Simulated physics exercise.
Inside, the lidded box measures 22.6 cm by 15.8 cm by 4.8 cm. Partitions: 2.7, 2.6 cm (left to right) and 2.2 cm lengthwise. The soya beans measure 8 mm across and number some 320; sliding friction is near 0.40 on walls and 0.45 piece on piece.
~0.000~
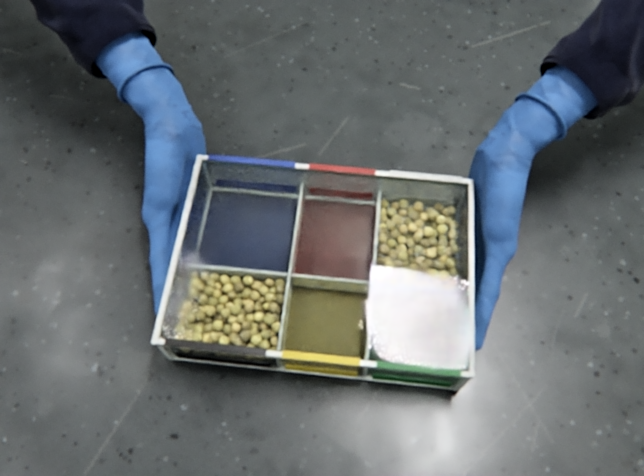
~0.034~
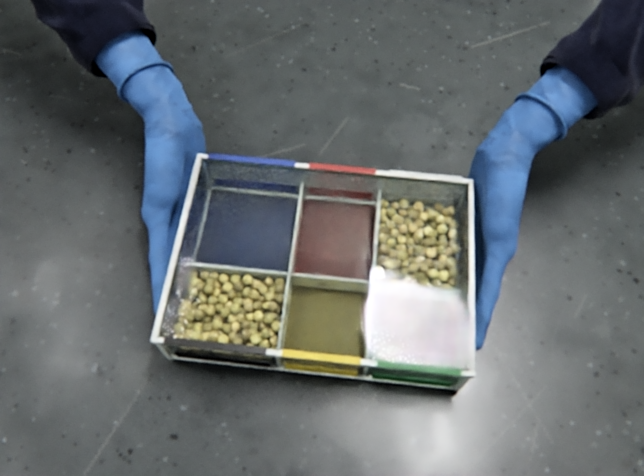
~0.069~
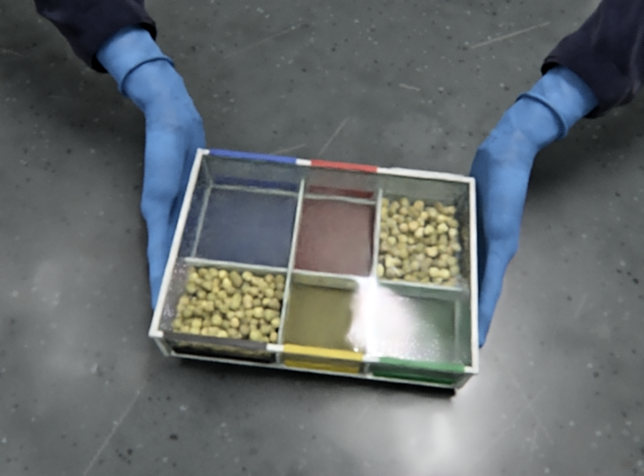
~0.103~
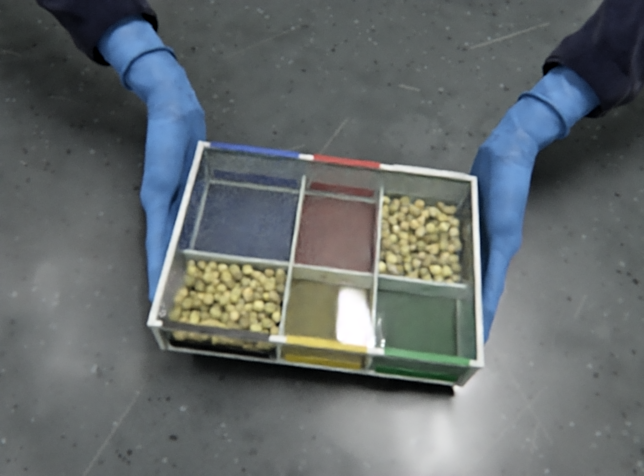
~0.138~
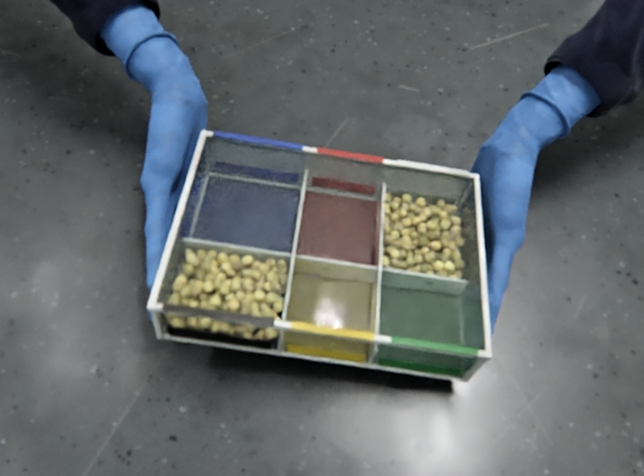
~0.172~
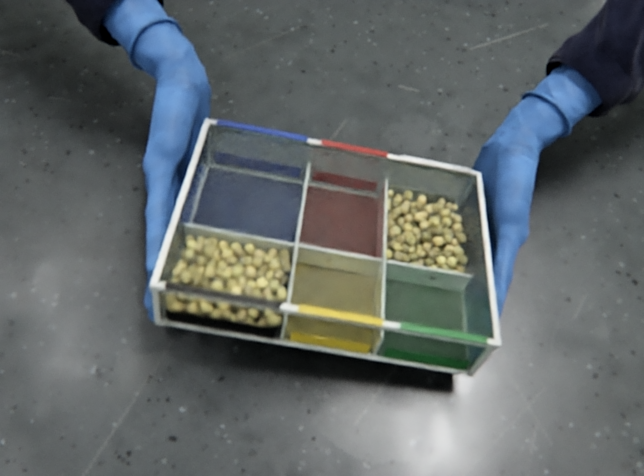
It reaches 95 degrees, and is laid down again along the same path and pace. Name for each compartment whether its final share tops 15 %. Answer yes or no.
Red compartment: Yes; blue compartment: No; green compartment: No; yellow compartment: No; white compartment: Yes; black compartment: No.
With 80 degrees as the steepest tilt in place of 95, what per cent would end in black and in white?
In that case black 10, white 55.
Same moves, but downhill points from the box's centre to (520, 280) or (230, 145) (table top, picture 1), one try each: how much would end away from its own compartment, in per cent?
Some 45 and 60 per cent.
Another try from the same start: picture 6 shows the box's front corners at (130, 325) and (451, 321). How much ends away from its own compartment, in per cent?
In that case some 50 per cent.
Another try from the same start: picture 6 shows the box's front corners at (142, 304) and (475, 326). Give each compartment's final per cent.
Red 5, blue 50, green 0, yellow 0, white 35, black 5.
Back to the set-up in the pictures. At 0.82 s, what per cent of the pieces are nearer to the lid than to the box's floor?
About 60 per cent.
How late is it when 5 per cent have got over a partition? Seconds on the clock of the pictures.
At about 0.65 s.
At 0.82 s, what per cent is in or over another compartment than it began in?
Some 30 per cent.
After 0.82 s, tilt 95 degrees; red 15 %, blue 10 %, white 50 %, black 25 %.
After 1.25 s, tilt 42 degrees; red 35 %, blue 5 %, white 60 %.
After 1.77 s, tilt 0 degrees; red 35 %, blue 5 %, white 60 %.
In the end, at 2.2 s, red 35 %, blue 5 %, green 0 %, yellow 0 %, white 60 %, black 0 %.
